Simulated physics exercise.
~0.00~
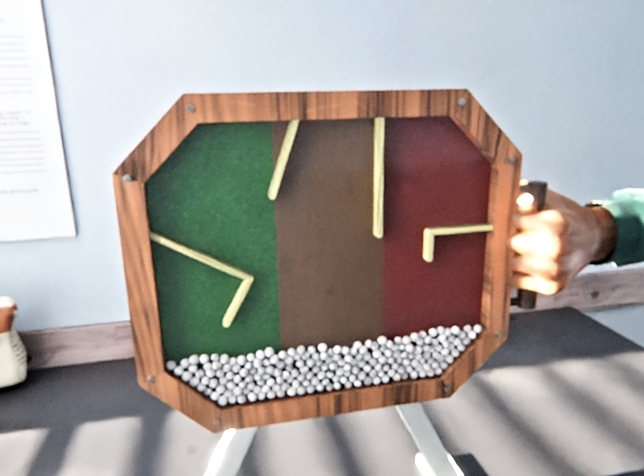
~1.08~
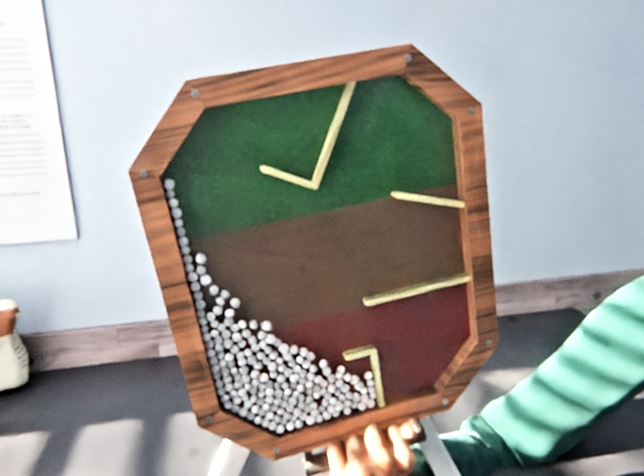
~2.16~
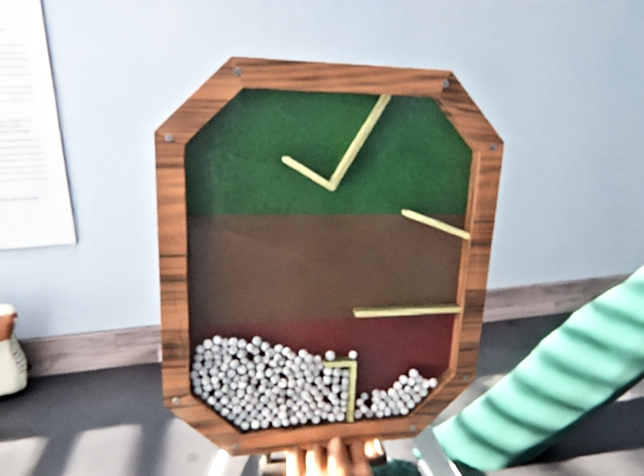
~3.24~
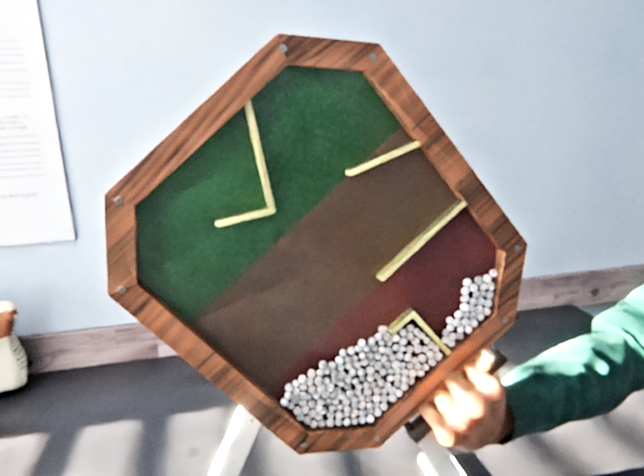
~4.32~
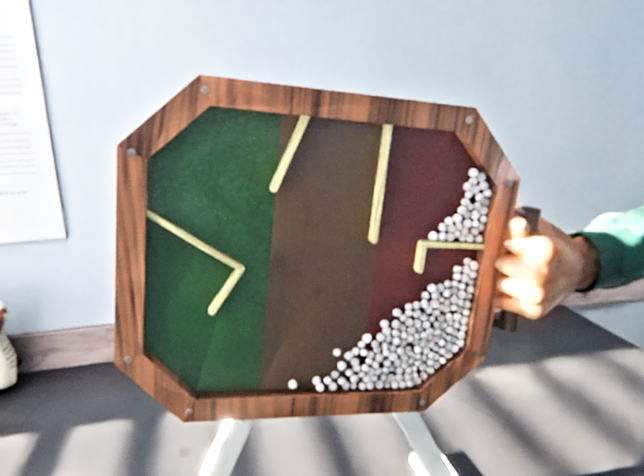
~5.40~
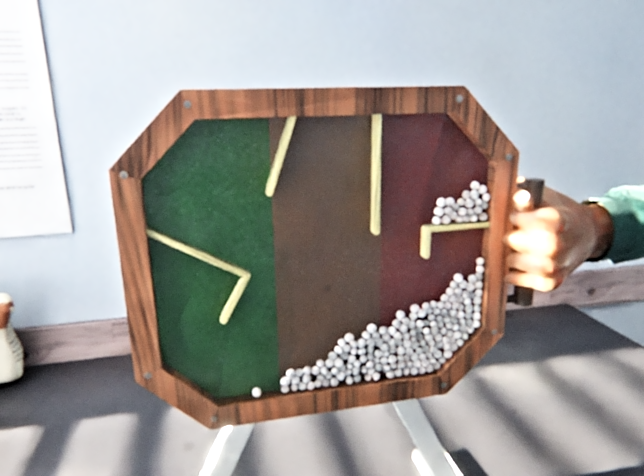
The footage shows a hand turning a wood-framed, clear-fronted box of small pale beads clockwise until the green strip is uppermost, then swinging it back to level, where the beads rest sloped against the lower right across red and brown, some perched on a ledge.
